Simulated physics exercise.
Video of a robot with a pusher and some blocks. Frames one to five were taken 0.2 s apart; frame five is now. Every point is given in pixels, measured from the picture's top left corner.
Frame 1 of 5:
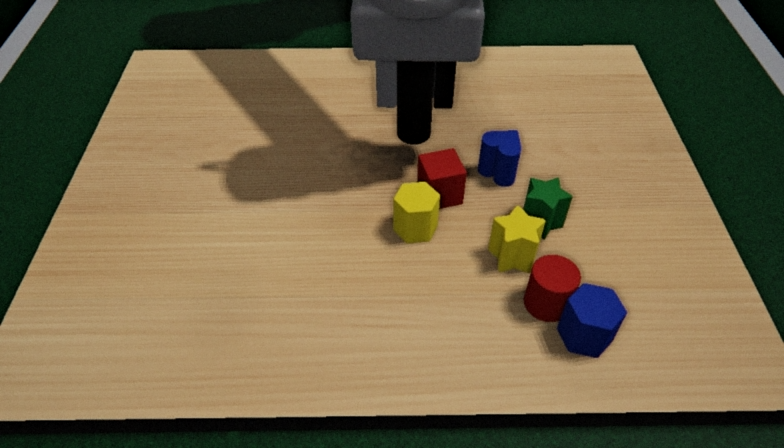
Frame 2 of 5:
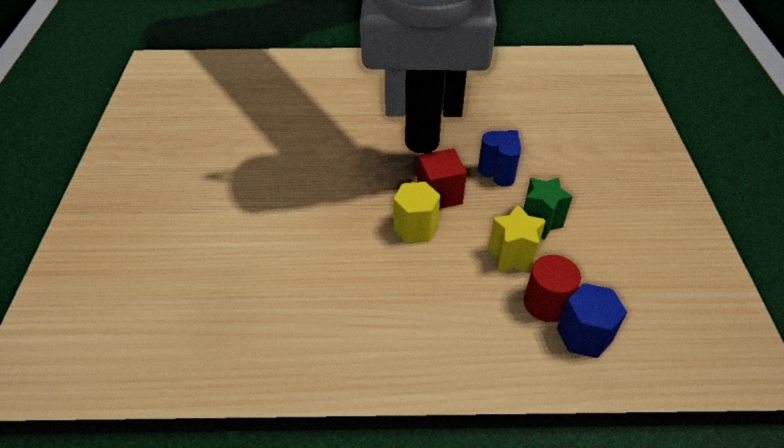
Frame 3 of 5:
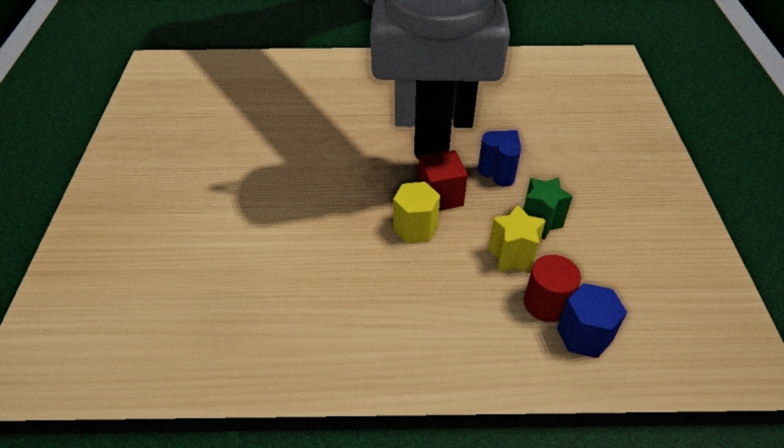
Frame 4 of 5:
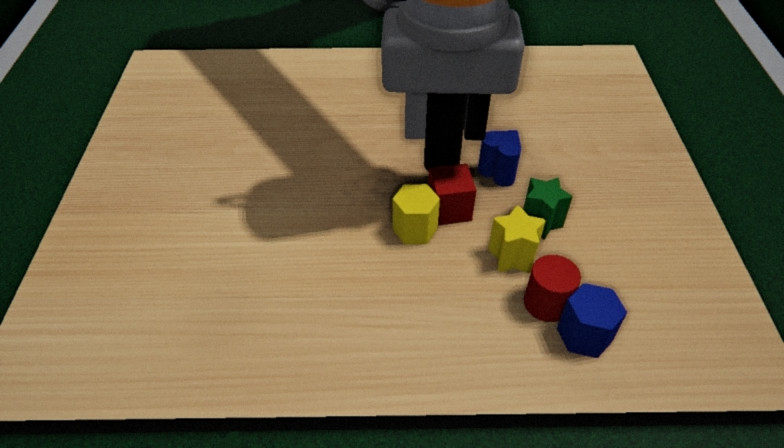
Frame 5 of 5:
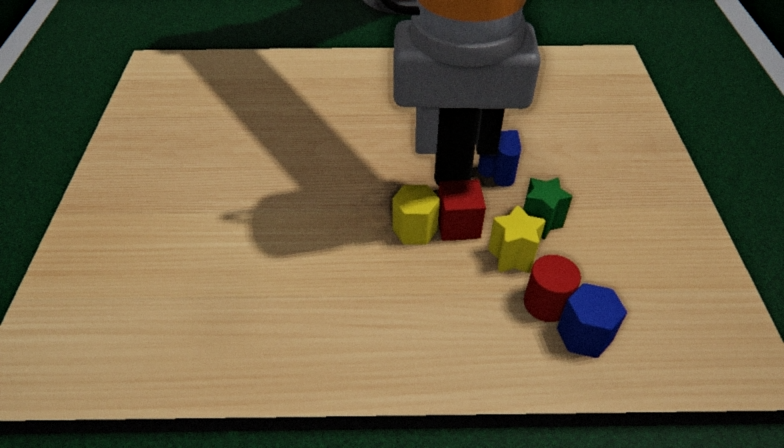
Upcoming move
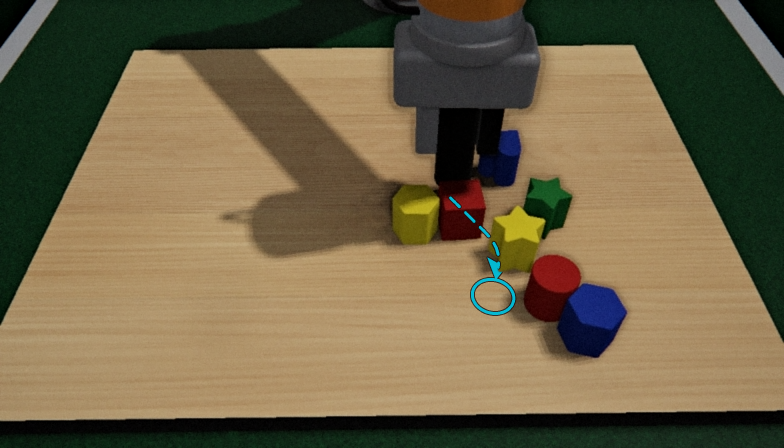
The robot's dark pusher moved down and slightly right across the wooden board to the red block, then pushed it the same way, past the yellow six-sided block, while the other blocks stayed put.
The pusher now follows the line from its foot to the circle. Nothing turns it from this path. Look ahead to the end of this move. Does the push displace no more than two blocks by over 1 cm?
That would be a no.
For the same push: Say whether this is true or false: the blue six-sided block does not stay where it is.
This is true.
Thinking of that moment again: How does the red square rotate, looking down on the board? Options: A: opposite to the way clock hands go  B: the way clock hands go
Answer: B.
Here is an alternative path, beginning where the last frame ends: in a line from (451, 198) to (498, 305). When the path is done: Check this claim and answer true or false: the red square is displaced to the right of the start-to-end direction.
This is true.
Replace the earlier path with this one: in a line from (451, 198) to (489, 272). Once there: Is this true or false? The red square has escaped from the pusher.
That claim is false.
The drawn path runs from (451, 198) by way of (478, 225) and (499, 258) to (493, 296).
What follows on the original path. One third of the way, pusher at (481, 207); red square at (473, 223), turned 20° clockwise.
Two thirds of the way, pusher at (502, 239); red square at (471, 245), turned 70° clockwise; yellow star block at (541, 244), turned 20° anticlockwise; red cylinder at (561, 278); blue six-sided block at (603, 309).
At the end, pusher at (497, 278); red square at (454, 261), turned 105° clockwise; yellow star block at (541, 266), turned 55° anticlockwise; red cylinder at (581, 295); blue six-sided block at (628, 325).
